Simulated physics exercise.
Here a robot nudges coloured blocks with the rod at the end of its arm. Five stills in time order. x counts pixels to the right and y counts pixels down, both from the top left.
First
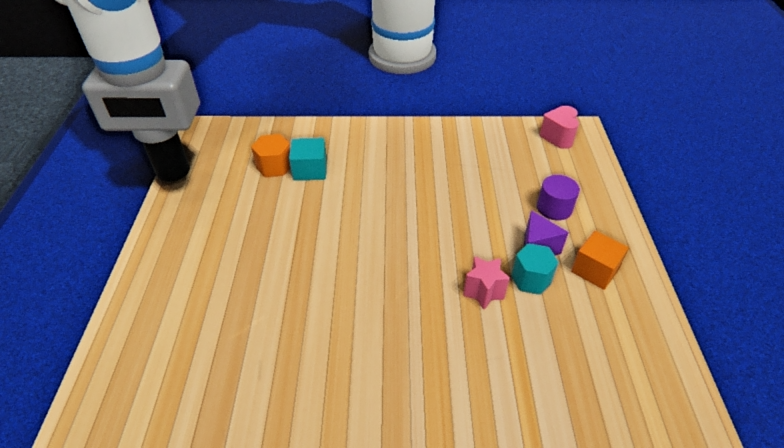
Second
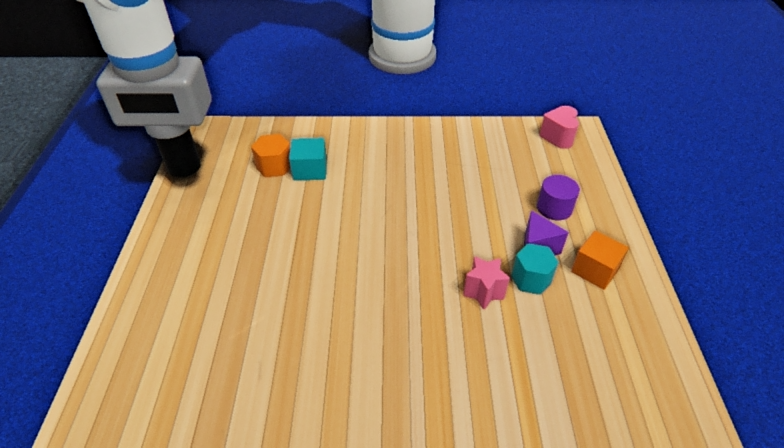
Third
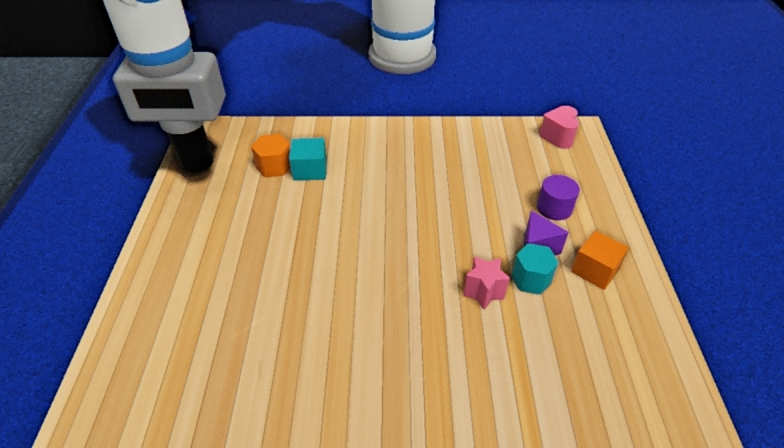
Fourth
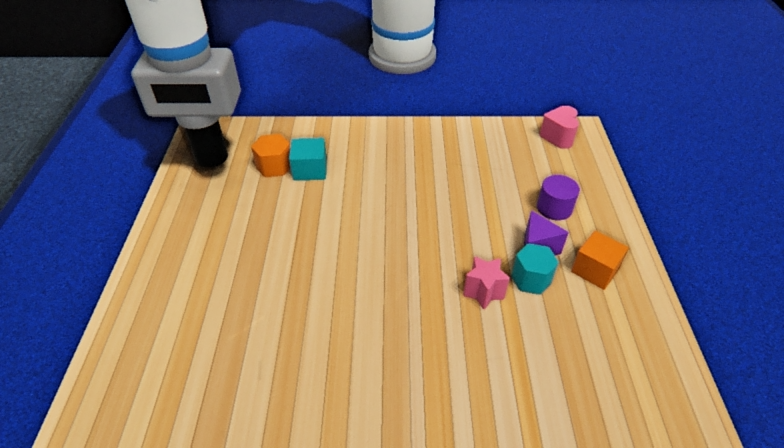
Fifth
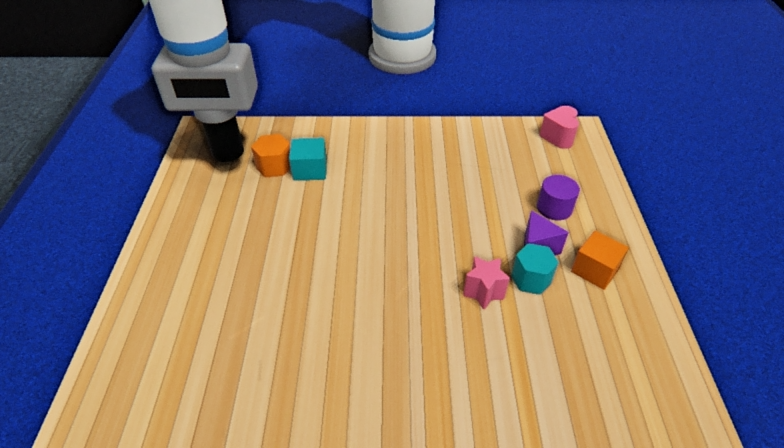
A robot arm with a grey, black-tipped end hangs over the upper left of a striped wooden board on a blue surface, seen from above at an angle. An orange hexagonal block and a turquoise square one sit near the tip, with pink, purple, turquoise and orange blocks at right. The arm slides a short way right towards the orange hexagonal block, while the blocks and camera stay still.
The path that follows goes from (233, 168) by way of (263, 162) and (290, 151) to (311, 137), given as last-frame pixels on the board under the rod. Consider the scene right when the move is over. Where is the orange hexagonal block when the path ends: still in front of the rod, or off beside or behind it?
Slipped clear.
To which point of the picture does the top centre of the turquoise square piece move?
That would be at about pixel (341, 150).
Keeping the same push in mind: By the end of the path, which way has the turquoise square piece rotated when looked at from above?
It rotates clockwise.
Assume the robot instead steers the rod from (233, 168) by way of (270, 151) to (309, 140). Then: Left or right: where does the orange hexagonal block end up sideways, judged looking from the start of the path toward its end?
Out to the right.
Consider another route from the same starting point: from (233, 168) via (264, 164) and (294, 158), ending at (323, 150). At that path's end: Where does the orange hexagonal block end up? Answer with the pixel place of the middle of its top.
At pixel (351, 136).
On the path given first. One third of the way, rod (261, 146); orange hexagonal block (294, 140); turquoise square piece (324, 148), turned 25° clockwise.
Two thirds of the way, rod (288, 135); orange hexagonal block (320, 134), turned 30° clockwise; turquoise square piece (340, 150), turned 50° clockwise.
At the end, rod (309, 122); orange hexagonal block (330, 129), turned 65° clockwise; turquoise square piece (341, 150), turned 60° clockwise.
